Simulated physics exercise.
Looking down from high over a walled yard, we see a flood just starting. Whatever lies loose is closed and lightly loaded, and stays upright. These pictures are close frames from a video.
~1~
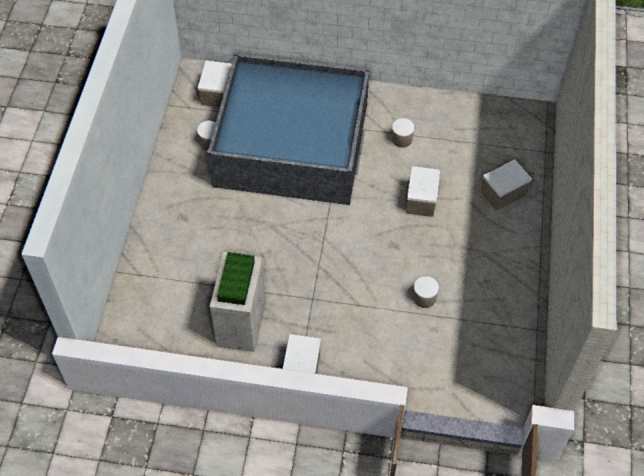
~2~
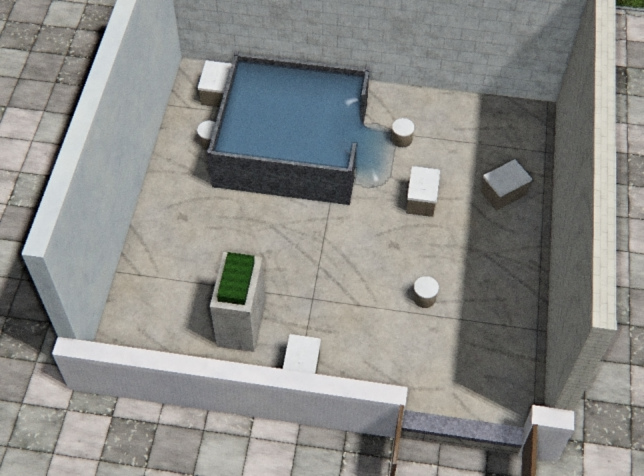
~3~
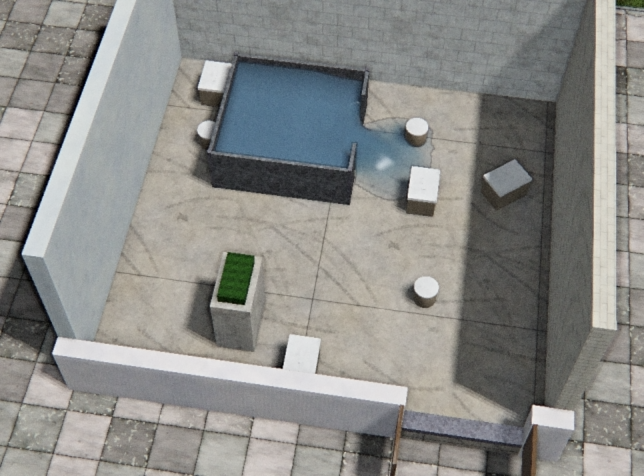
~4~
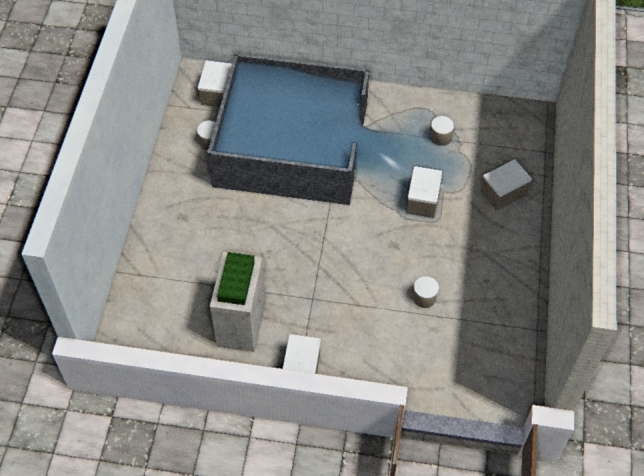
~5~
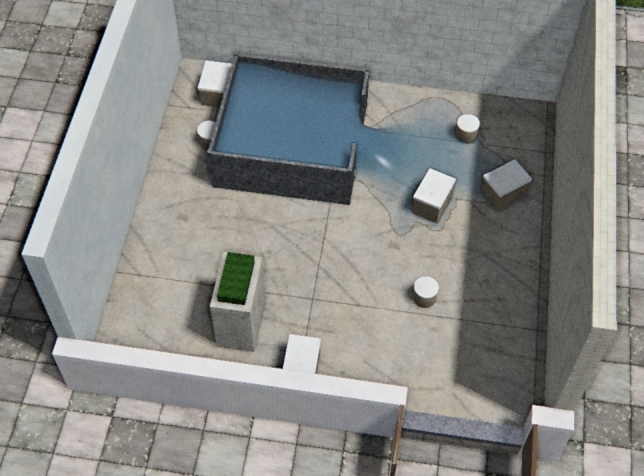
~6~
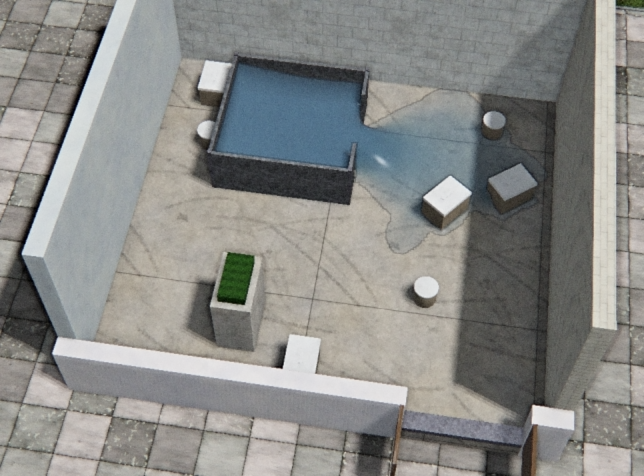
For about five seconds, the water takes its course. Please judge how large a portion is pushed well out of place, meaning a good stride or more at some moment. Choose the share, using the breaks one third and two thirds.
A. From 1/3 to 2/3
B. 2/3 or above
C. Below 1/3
Answer: A.
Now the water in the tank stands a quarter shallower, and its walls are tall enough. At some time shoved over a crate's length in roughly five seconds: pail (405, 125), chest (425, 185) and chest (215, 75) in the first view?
Beyond that, then beyond that, then not beyond that.
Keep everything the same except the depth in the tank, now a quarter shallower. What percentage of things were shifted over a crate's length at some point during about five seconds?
Near 40 % of the lot.
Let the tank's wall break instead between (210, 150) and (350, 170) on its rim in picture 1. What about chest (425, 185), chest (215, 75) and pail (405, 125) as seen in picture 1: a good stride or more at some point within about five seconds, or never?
Same order as named: Not sent that far; not sent that far; not sent that far.
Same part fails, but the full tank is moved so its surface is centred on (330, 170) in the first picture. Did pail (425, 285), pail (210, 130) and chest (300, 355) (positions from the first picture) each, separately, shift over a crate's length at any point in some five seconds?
Object by object: Below the mark, below the mark, below the mark.
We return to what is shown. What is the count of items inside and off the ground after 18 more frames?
The answer is 2.
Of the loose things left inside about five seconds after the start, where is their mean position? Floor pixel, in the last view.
About (330, 202).
A moment on, 3 of 7 are well off their spots; 0 afloat.
Next, 3 of 7 are well off their spots; 3 afloat.
Later, 3 of 7 are well off their spots; 2 afloat.
In the end, 3 of 7 are well off their spots, and 3 have been at some point; 1 afloat.
